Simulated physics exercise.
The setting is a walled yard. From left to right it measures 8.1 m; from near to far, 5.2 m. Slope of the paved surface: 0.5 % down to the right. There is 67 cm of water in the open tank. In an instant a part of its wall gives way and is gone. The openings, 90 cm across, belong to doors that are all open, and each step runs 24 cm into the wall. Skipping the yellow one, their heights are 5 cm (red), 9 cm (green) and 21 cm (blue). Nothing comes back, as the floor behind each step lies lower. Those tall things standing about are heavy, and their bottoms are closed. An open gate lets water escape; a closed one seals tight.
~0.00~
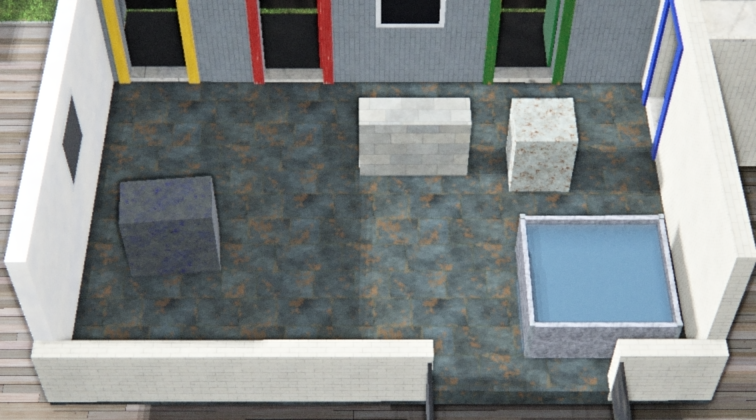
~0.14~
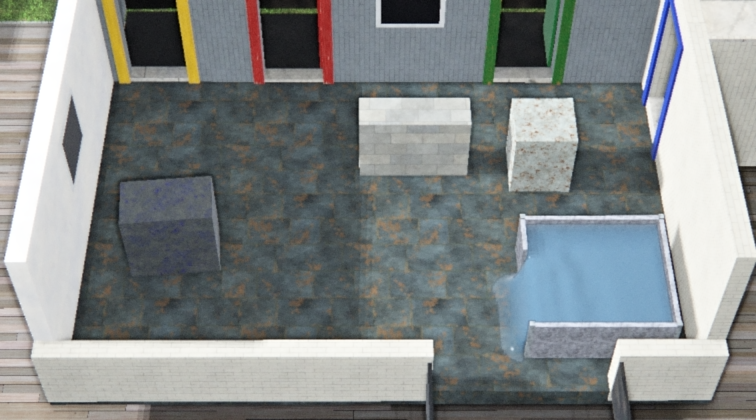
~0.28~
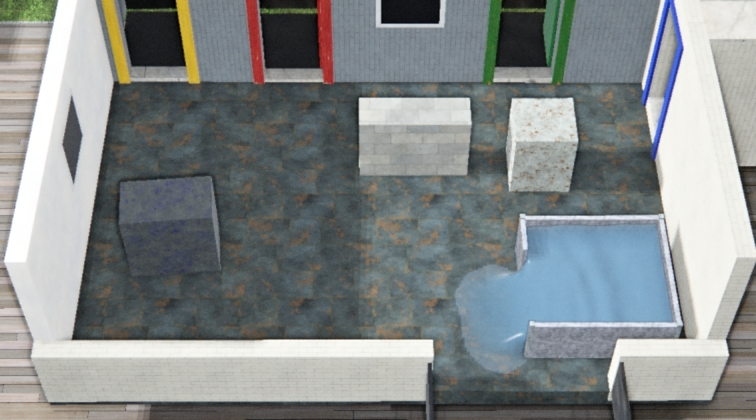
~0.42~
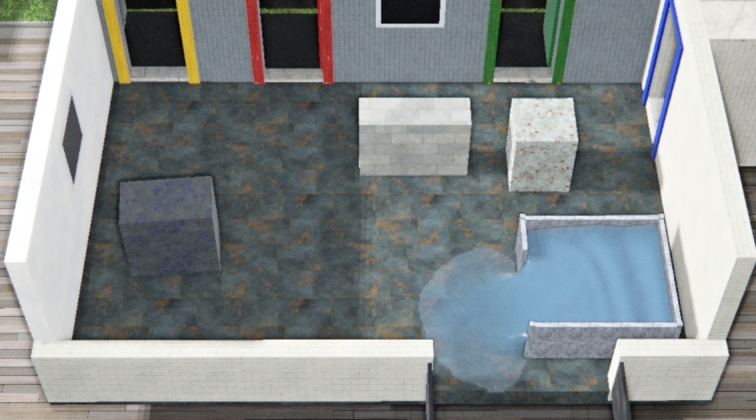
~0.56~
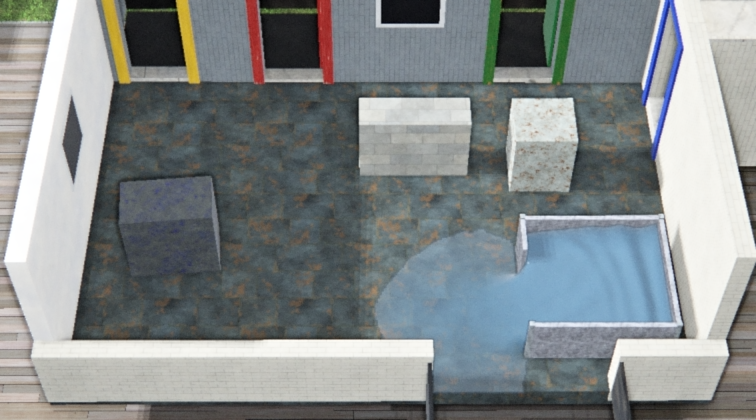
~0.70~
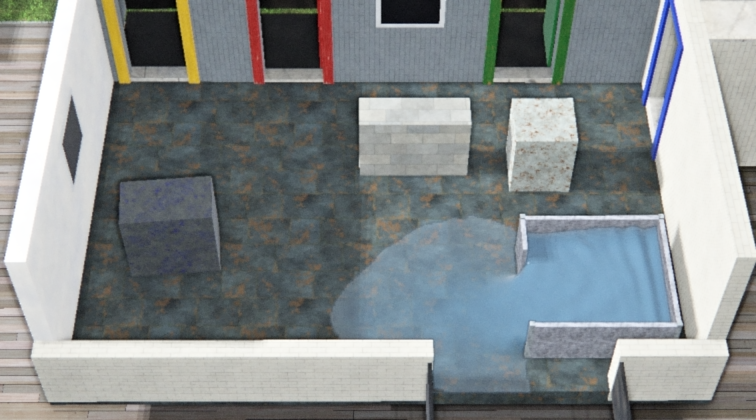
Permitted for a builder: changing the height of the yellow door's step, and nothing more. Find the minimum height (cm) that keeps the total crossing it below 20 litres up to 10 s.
The minimum is roughly 13 cm.
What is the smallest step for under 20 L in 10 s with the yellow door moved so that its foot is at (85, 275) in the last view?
It needs about 18 cm.
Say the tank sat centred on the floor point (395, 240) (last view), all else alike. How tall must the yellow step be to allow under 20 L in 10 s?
New minimum height: Approx. 15 cm.
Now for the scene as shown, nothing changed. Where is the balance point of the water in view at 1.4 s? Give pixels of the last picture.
My guess is close to (515, 310).
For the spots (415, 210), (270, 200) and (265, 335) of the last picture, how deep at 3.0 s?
In that order: 1, 2 and 7 cm.
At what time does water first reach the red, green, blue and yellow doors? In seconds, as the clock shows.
Arrival: Red 4.5 s, green 8.0 s, blue not within the 10 s, yellow 3.6 s.
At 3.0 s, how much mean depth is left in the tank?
Around 22 centimetres.
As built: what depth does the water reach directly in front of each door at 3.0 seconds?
Red door 0 cm, green door 0 cm, blue door 0 cm, yellow door 0 cm.
After 1.4 s water covers 30 % of the floor, deepest (32 cm) near (510, 327); it has not reached the yellow door.
After 3.0 s water covers 50 % of the floor, deepest (28 cm) near (100, 339); it has not reached the yellow door.
After 10.0 s water covers 80 % of the floor, deepest (7 cm) near (277, 124); 6 cm at the yellow door, 61 litres in over its 8 cm step.
At the yellow door as built, the water arrived by 3.7 s and peaked near 19 cm at 4.8 s.
Run again over the same 10 s with other heights there, 30 litres in over 11.5 cm, 11 litres over 15.5 cm. The limit of 20 litres is kept from about 13 cm up.
